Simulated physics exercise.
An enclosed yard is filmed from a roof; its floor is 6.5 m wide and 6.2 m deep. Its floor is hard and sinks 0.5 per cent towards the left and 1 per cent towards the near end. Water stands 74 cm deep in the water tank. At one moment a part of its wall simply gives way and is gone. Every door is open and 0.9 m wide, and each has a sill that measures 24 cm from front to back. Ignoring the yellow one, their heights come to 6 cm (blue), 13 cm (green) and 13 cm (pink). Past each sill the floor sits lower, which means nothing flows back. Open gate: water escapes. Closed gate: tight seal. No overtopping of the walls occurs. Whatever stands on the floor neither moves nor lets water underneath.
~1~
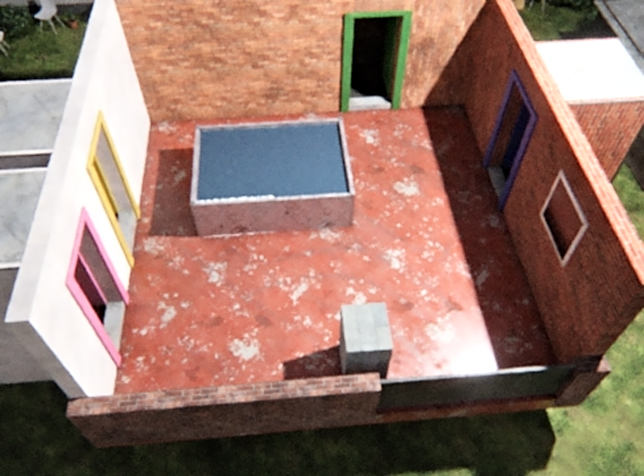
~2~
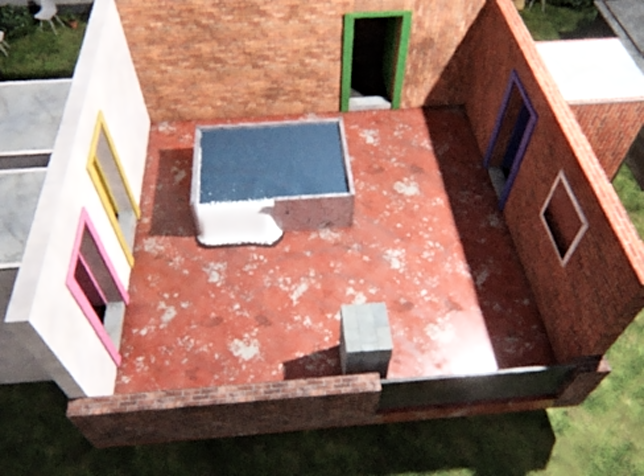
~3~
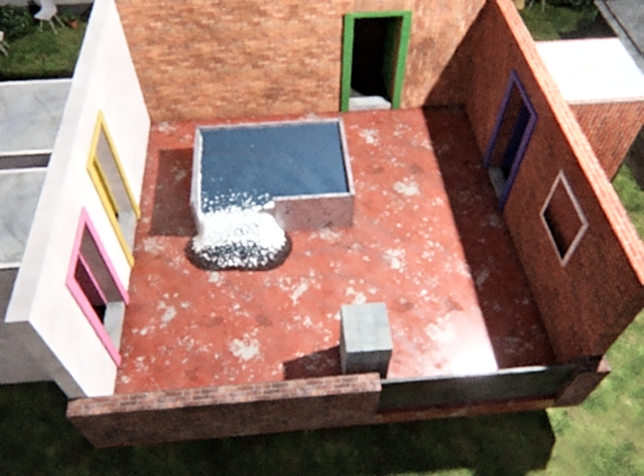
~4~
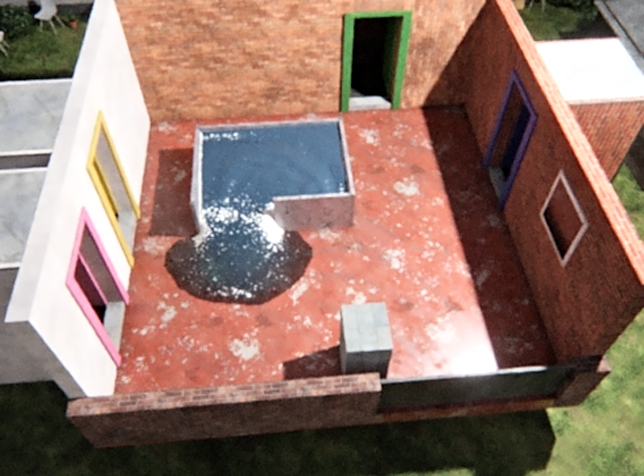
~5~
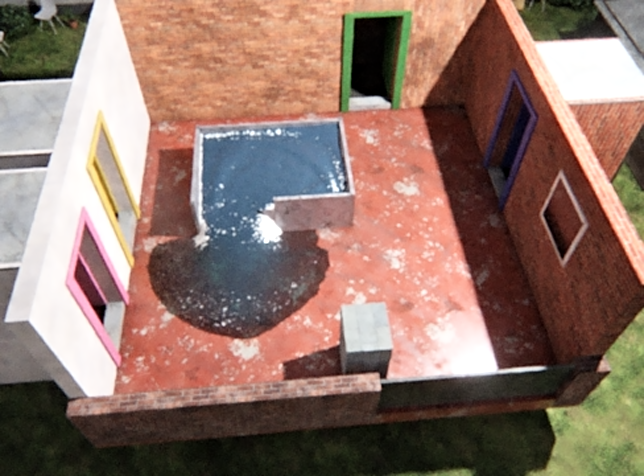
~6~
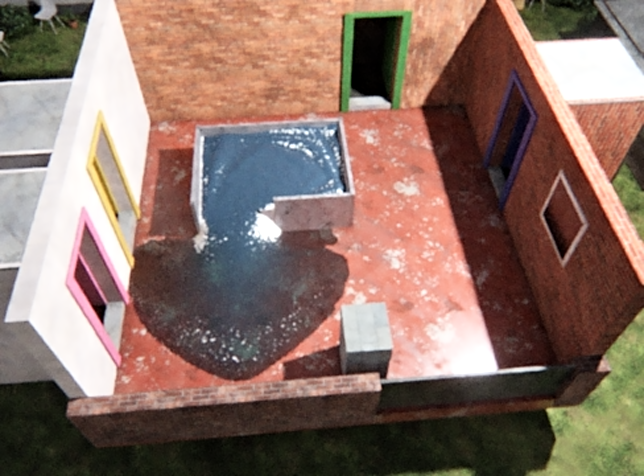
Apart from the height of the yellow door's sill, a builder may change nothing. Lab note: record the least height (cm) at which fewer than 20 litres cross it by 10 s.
Least height: 5.5 cm.
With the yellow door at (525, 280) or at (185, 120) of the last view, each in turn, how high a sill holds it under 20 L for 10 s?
Roughly 7.5 cm for the first and 8.5 cm for the second.
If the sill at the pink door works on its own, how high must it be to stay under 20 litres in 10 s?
Pink would need about 24 cm on its own.
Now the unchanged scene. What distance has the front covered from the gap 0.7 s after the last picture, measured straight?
Near 3.6 metres, give or take.
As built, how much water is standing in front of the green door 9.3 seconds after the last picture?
Roughly 5.5 cm deep.
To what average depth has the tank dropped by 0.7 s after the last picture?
I'd put it at some 49 centimetres on average.
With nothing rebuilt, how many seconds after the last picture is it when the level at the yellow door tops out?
Peak time: About 6.5 s.
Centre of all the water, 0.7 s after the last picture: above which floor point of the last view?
(258, 234), roughly.
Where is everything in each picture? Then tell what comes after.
The water tank at (272, 162) is whole and still, 74 cm deep; the yellow door at (118, 201) is dry, in the first frame.
The front is at (268, 244), 0.3 m from the gap at (238, 223); 0.2 m2 of floor is wet, 74 cm left at the back, in the second frame.
Water pours out at (238, 223) and has run 0.8 m, to (255, 268); about 12 cm deep outside, 74 cm at the back, in the third frame.
The gap is at (238, 224), the front 1.4 m out at (240, 300); the back of the water tank holds 72 cm, in the fourth frame.
The front is at (240, 334), 2.0 m from the gap at (238, 224); 4.1 m2 of floor is wet, 65 cm left at the back, in the fifth frame.
The front is at (232, 375), 2.6 m from the gap at (238, 224); 6.2 m2 of floor is wet, 62 cm left at the back; 0.5 m in a straight line remain to the yellow door at (118, 201), in the sixth frame.
Then, 0.7 s after the last picture water covers 30 % of the floor, deepest (48 cm) near (110, 421); 2 cm at the yellow door, 0 litres in over its 25 cm sill.
Then, 2.3 s after the last picture water covers 40 % of the floor, deepest (34 cm) near (193, 334); 3 cm at the yellow door, 0 litres in over its 25 cm sill.
Then, 9.3 s after the last picture water covers 100 % of the floor, deepest (16 cm) near (295, 147); 9 cm at the yellow door, 0 litres in over its 25 cm sill.
At the yellow door as built, the water peaked near 10 cm, 6.5 s after the last picture.
Run again over the same 10 s with other heights there, 34 litres in over 4.5 cm, 13 litres over 6.5 cm. The limit of 20 litres is kept from about 5.5 cm up.
